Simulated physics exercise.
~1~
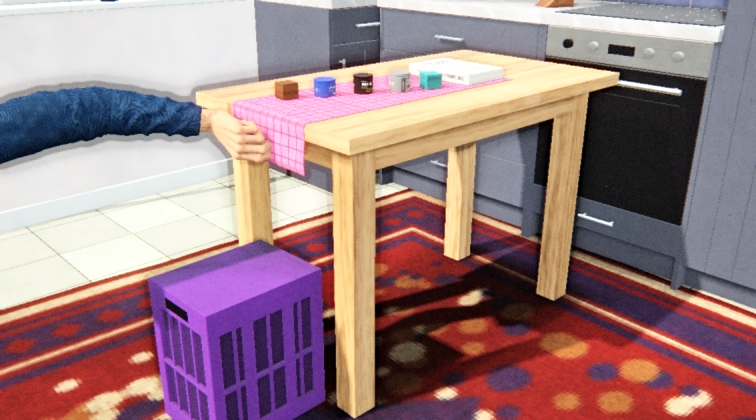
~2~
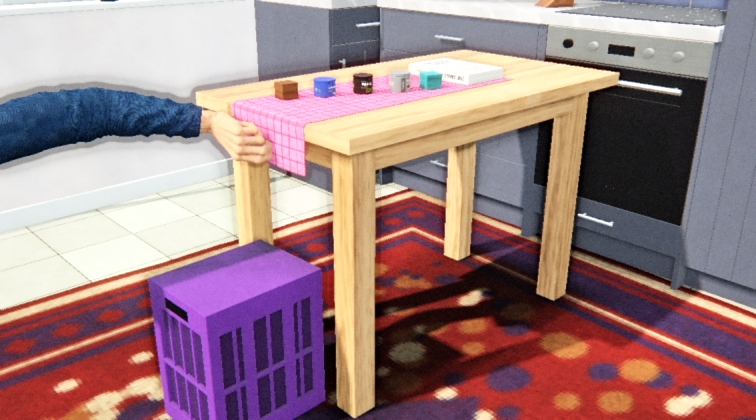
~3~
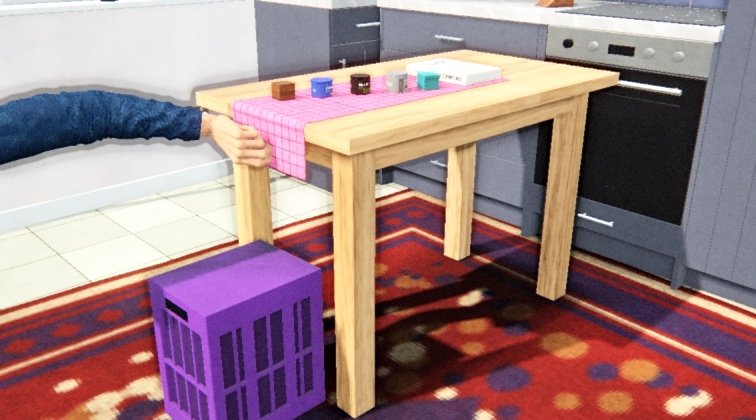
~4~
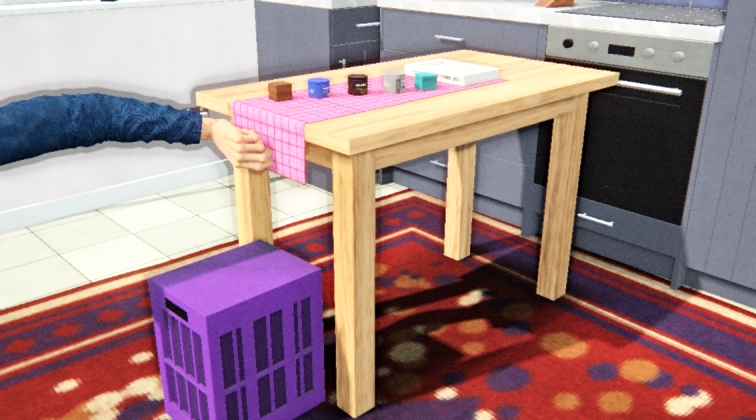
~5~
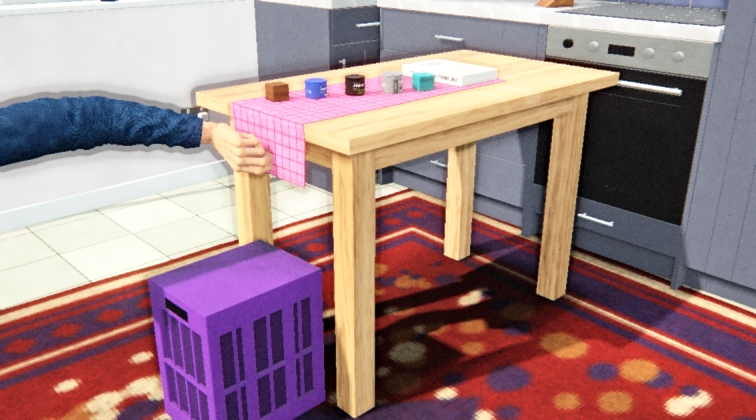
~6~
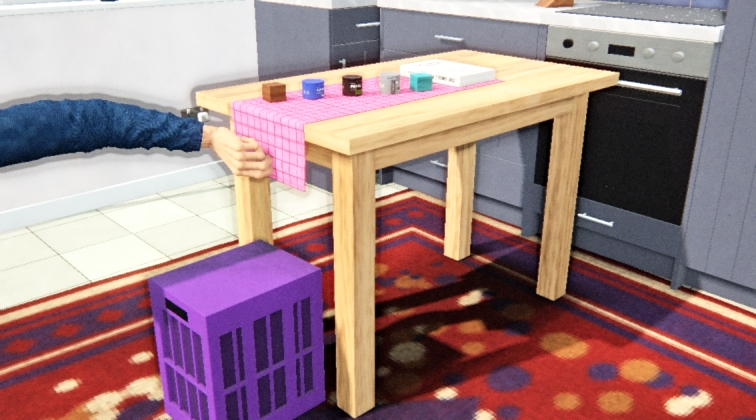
A hand on a blue-sleeved arm grips the hanging end of a pink checked runner on a light wooden table, seen from slightly above in a kitchen with grey cupboards and an oven. Brown, blue, black, grey and turquoise items and a white box line the runner, above a purple crate on the red patterned rug. The hand draws the cloth slowly downward, and the items shift slightly left together while the camera stays still.
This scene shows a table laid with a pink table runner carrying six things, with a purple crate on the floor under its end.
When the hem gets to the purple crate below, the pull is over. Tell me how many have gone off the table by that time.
Exactly two drop.
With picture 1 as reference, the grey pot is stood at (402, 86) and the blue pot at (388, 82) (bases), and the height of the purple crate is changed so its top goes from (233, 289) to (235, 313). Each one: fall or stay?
The grey pot stays aboard; the blue pot stays aboard.
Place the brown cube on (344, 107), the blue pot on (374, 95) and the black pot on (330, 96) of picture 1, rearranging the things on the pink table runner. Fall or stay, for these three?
The brown cube ends up off; the blue pot stays put; the black pot ends up off.
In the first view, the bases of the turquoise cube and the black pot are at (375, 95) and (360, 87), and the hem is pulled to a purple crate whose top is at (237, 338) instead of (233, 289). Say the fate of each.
The turquoise cube is lost, the black pot is lost.
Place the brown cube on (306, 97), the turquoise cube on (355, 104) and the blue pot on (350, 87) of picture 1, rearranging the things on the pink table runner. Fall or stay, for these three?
The brown cube will end up off, the turquoise cube will end up off, the blue pot will stay where it is.
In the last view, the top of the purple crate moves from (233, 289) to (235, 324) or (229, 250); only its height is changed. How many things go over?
The count would be 3 and then 1.
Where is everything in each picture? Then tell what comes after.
In the first picture, hem (305, 176); brown cube (286, 82); blue pot (325, 79); black pot (363, 75); grey pot (400, 72); turquoise cube (431, 73); top of the crate (233, 289).
In the second picture, hem (306, 176); brown cube (286, 82).
In the third picture, hem (306, 180); blue pot (322, 79).
In the fourth picture, hem (306, 184); black pot (358, 76); top of the crate (233, 289).
In the fifth picture, hem (306, 188); grey pot (392, 73).
In the sixth picture, hem (306, 192); brown cube (274, 84); blue pot (313, 81); black pot (352, 76); grey pot (390, 74); turquoise cube (421, 74).
A little later, hem near (270, 225); brown cube gone.
Next, hem on the crate; brown cube and blue pot gone.
When it is over, hem on the crate; brown cube and blue pot gone. The answer is two.
